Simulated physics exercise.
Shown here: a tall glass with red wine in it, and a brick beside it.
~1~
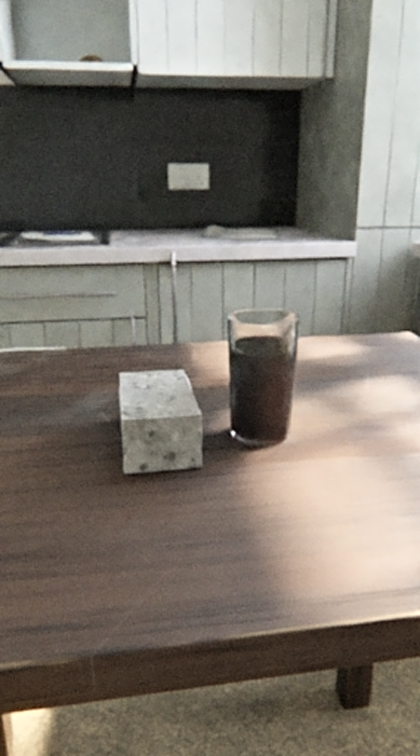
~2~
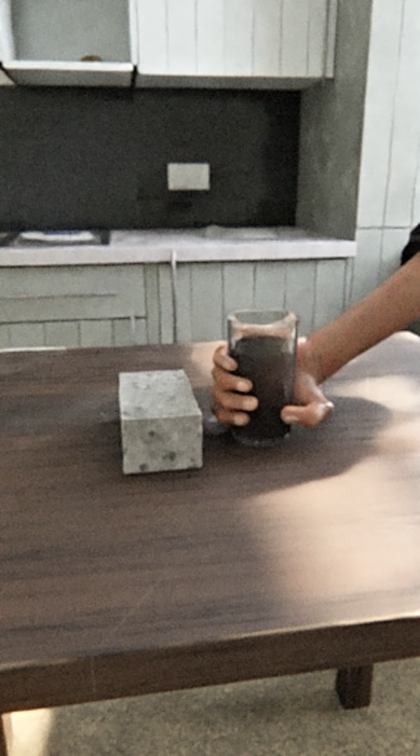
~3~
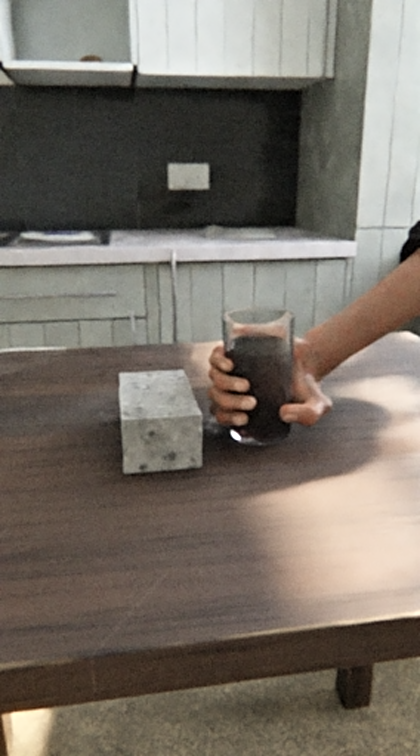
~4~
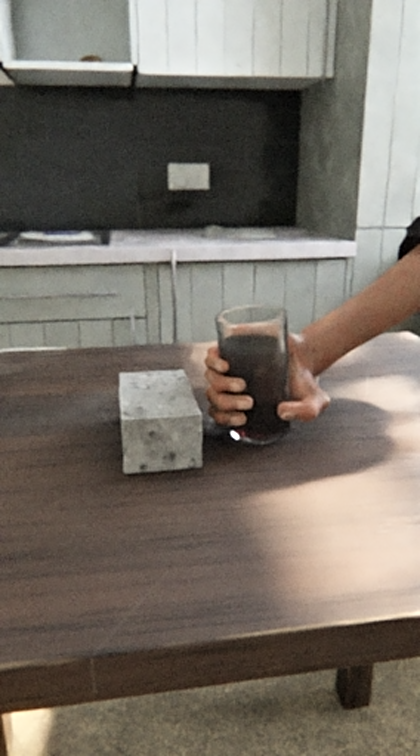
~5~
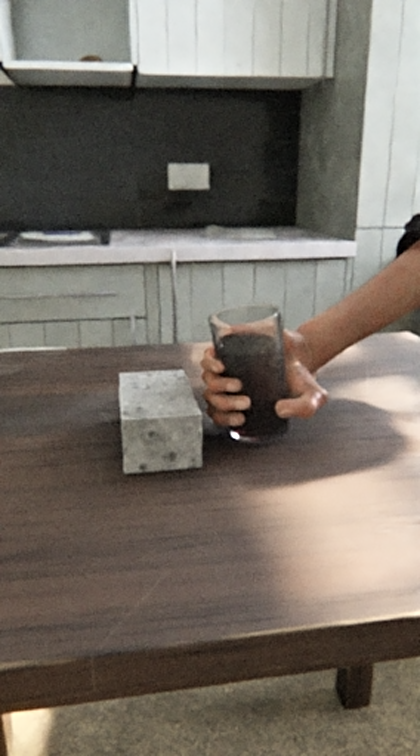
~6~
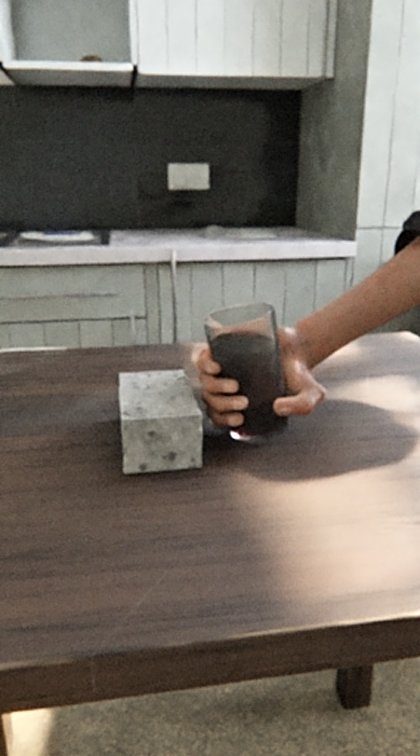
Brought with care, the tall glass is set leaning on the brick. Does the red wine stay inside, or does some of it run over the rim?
The red wine stays inside.
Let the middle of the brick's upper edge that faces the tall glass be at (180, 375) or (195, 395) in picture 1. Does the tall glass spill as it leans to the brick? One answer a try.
First it stays clean, second it stays clean.
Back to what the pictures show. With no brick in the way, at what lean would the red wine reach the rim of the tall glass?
It happens at about 45 degrees from upright.
Soon after, the tall glass leans by about 20°; nothing has left it.
Later, the tall glass leans by about 30°; nothing has left it.
In the end, the tall glass leans by about 35°, against the brick; nothing has left it.
